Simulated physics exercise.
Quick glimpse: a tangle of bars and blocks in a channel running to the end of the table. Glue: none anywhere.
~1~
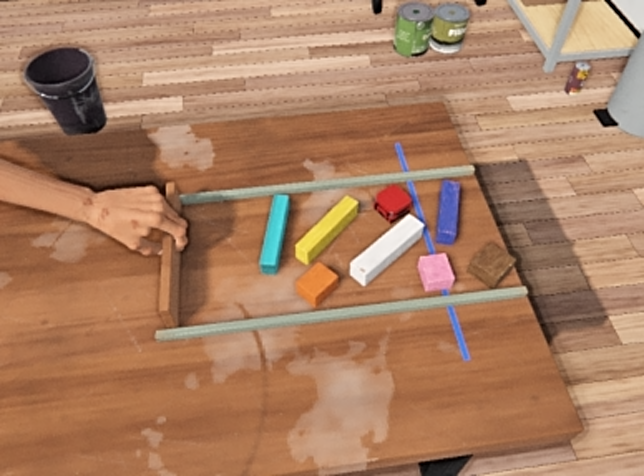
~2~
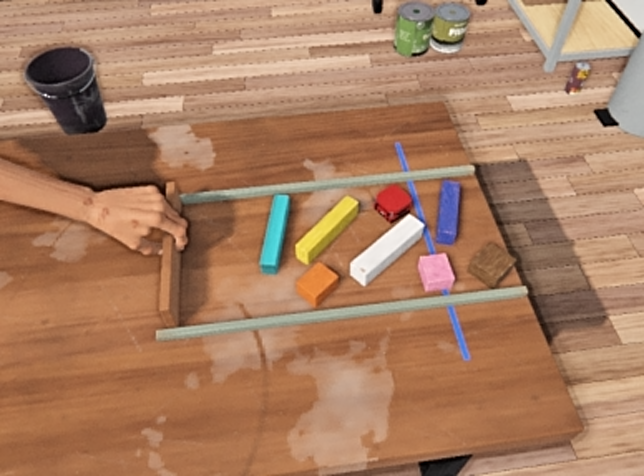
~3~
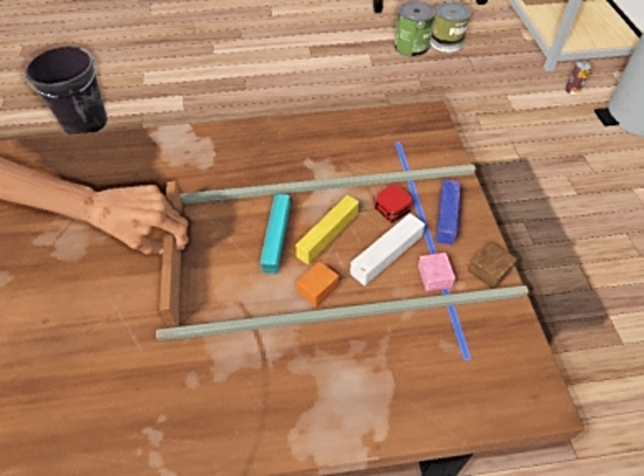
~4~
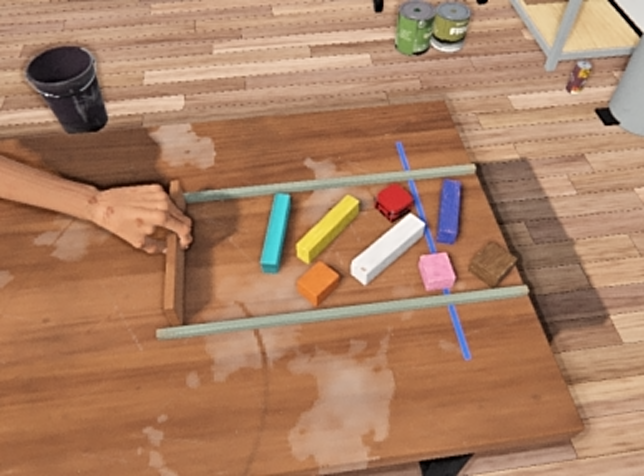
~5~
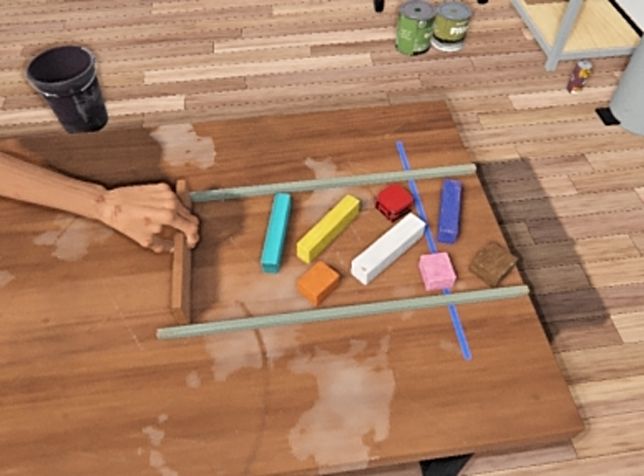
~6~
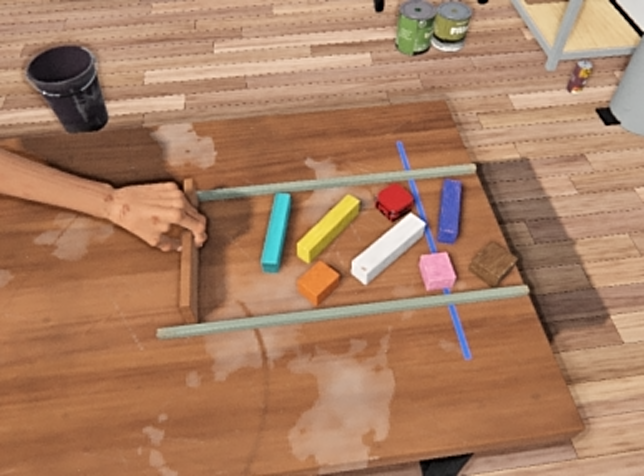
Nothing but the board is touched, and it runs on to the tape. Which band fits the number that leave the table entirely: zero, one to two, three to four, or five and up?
The band is one to two.
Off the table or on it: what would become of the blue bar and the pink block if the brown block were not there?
As for the blue bar, it topples off; as for the pink block, it is left in place.
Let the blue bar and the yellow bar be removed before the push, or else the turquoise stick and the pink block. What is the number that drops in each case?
In order, the numbers are 0 and 0.
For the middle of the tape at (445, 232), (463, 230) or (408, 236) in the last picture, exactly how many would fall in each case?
Tallies in the order given: 2, 5, 0.
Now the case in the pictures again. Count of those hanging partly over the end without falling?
The number is 1.
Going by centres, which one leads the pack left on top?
Going by centres, it is the white bar.
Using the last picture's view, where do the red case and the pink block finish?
The red case finishes at (459, 190); the pink block finishes at (492, 270).
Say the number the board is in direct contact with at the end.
It is in contact with 2.
Early on, none off yet; brown block at rest near (493, 265); blue bar at rest near (449, 211); pink block at rest near (437, 271).
Finally, the number that fall off is one or two; lost, blue bar and brown block.
